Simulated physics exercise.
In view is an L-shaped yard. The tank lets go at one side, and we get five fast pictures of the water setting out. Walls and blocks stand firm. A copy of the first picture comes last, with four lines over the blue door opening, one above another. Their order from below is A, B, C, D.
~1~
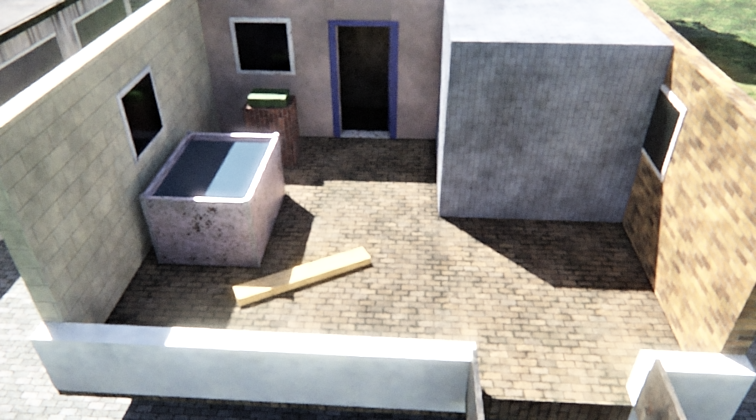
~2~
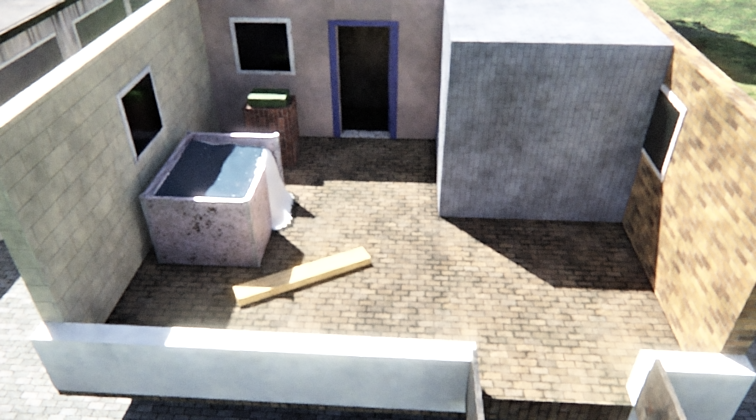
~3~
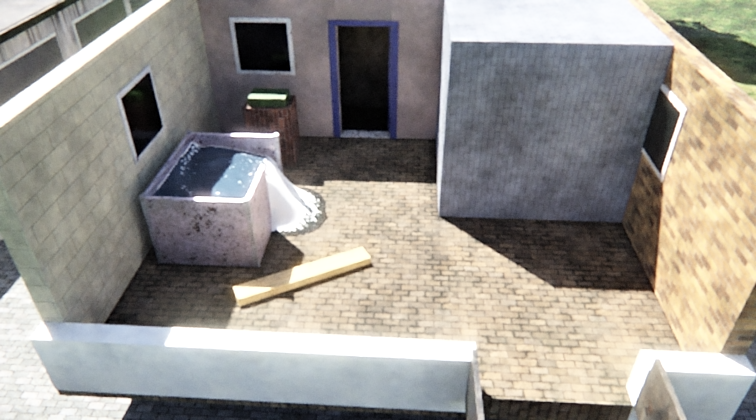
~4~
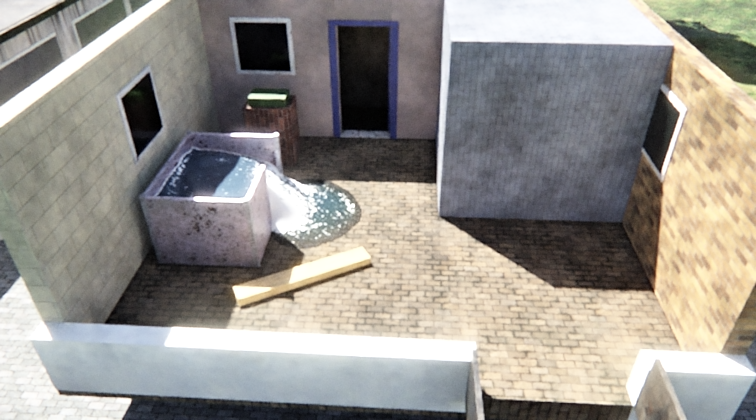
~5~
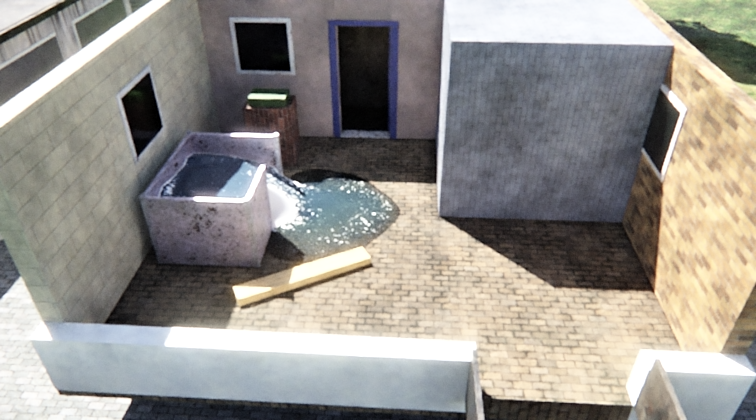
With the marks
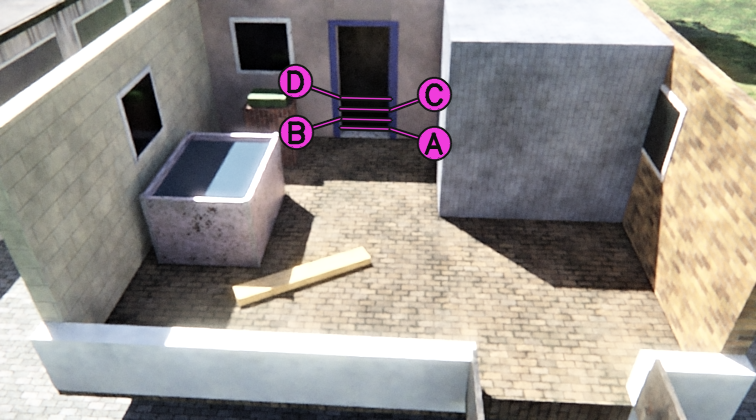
Water pours through the open right side of a stone tank, first as a pale sheet, then spreading rightward in a widening, foam-flecked pool across the brick paving while the tank's level drops. The small walled yard is seen from above by a still camera. A yellow plank lies in front, a blue-framed doorway stands behind, and a grey block rises at right.
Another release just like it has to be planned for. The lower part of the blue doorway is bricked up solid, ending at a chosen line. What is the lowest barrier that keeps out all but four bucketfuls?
A is the one.
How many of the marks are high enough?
All of them.
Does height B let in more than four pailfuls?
No.
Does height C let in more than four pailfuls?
No, that is safe.
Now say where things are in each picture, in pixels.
In the first picture, water in the tank at rest, its middle at (216, 169); foot of the blue doorway at (365, 138); open gate at (558, 343).
In the second picture, 1 % of the ground under water, visible out to (282, 227).
In the third picture, 3 % of the ground under water, visible out to (317, 221).
In the fourth picture, 6 % of the ground under water, visible out to (355, 217).
In the fifth picture, 12 % of the ground under water, visible out to (393, 207).
In magenta, A at (365, 128); B at (365, 119); C at (365, 109); D at (365, 98); from the bottom up A, B, C, D.
If A is chosen, a splash gets over, under a bucket.
If B is chosen, nothing gets over.
If C is chosen, nothing gets over.
If D is chosen, nothing gets over.
